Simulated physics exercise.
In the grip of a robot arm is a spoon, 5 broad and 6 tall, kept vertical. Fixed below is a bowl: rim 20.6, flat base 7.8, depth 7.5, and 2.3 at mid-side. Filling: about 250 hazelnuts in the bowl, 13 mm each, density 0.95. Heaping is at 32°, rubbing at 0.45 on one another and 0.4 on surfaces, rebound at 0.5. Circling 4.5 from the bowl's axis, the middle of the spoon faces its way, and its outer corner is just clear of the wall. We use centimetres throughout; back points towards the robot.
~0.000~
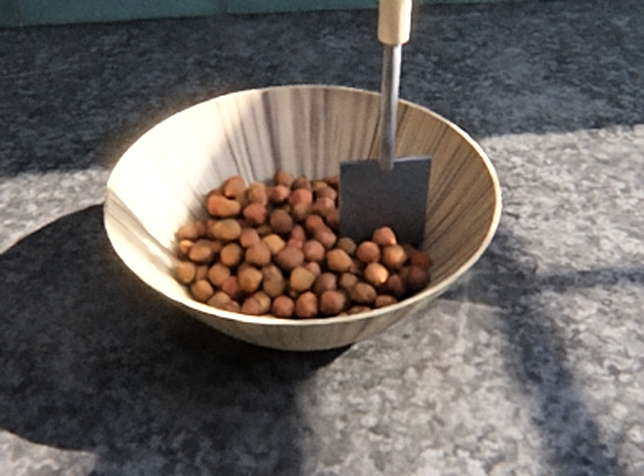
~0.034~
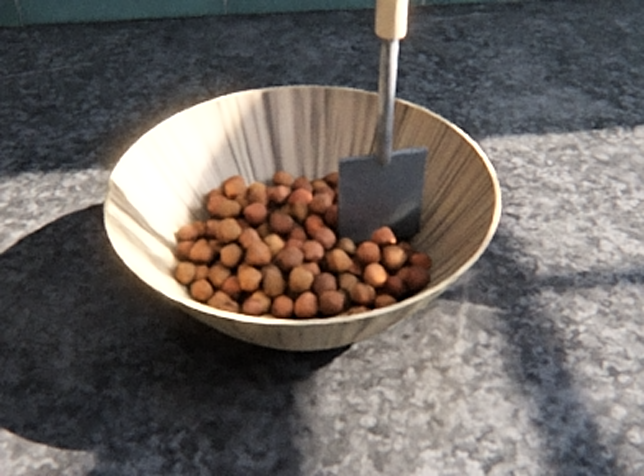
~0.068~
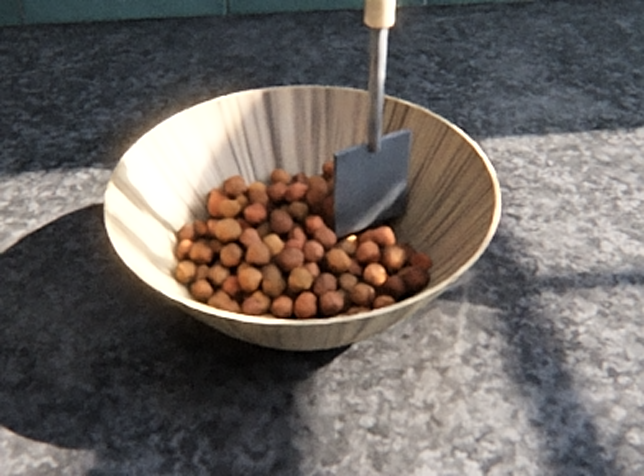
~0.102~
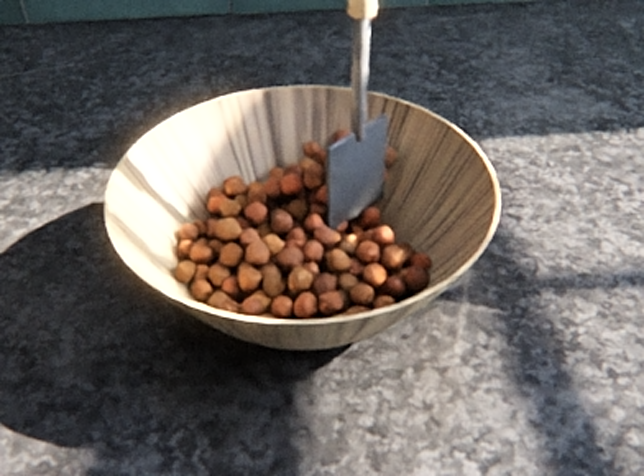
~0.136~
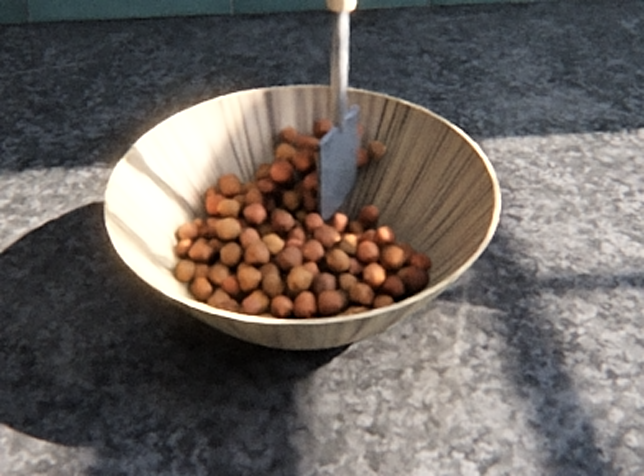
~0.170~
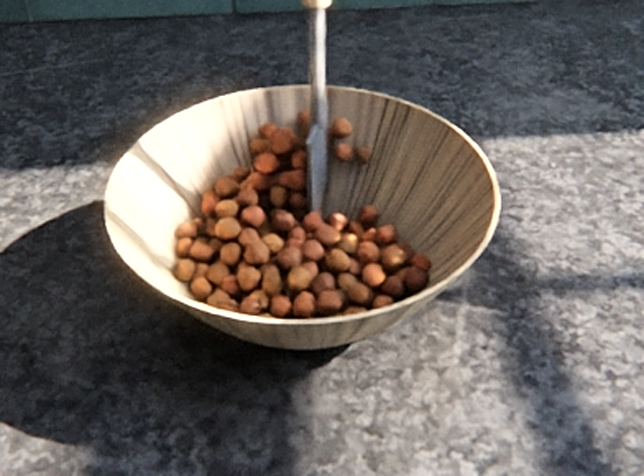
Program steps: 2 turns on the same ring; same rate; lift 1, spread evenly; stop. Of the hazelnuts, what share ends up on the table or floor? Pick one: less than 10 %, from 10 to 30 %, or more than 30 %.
Less than 10 %.
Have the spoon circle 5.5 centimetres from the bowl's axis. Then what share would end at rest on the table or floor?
Close to 0 in a hundred then.
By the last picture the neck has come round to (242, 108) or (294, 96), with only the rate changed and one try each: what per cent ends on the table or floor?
Roughly 25 and 5 percent, in that order.
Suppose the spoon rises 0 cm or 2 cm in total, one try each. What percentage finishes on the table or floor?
Roughly 5 and 0 per cent.
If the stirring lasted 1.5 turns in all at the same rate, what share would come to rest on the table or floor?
It would be around 5 percent.
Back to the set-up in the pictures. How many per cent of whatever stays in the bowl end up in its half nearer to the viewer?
45 %.
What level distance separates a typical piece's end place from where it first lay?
Around 6 centimetres.
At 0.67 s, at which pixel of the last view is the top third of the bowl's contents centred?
Look near (407, 224) for its middle.
After 0.67 s, 329° round, highest piece 9 above the table; 243 in the bowl, 4 on the table or floor, 1 in flight or on the tool.
After 1.18 s, 223° round, highest piece 9 above the table; 242 in the bowl, 5 on the table or floor, 1 in flight or on the tool.
After 1.63 s, 0° round, highest piece 7 above the table; 241 in the bowl, 7 on the table or floor.
After 2.33 s, 0° round, highest piece 7 above the table; 241 in the bowl, 7 on the table or floor.
In the end, 241 in the bowl, 7 on the table or floor. That is 3 % on the table or floor.
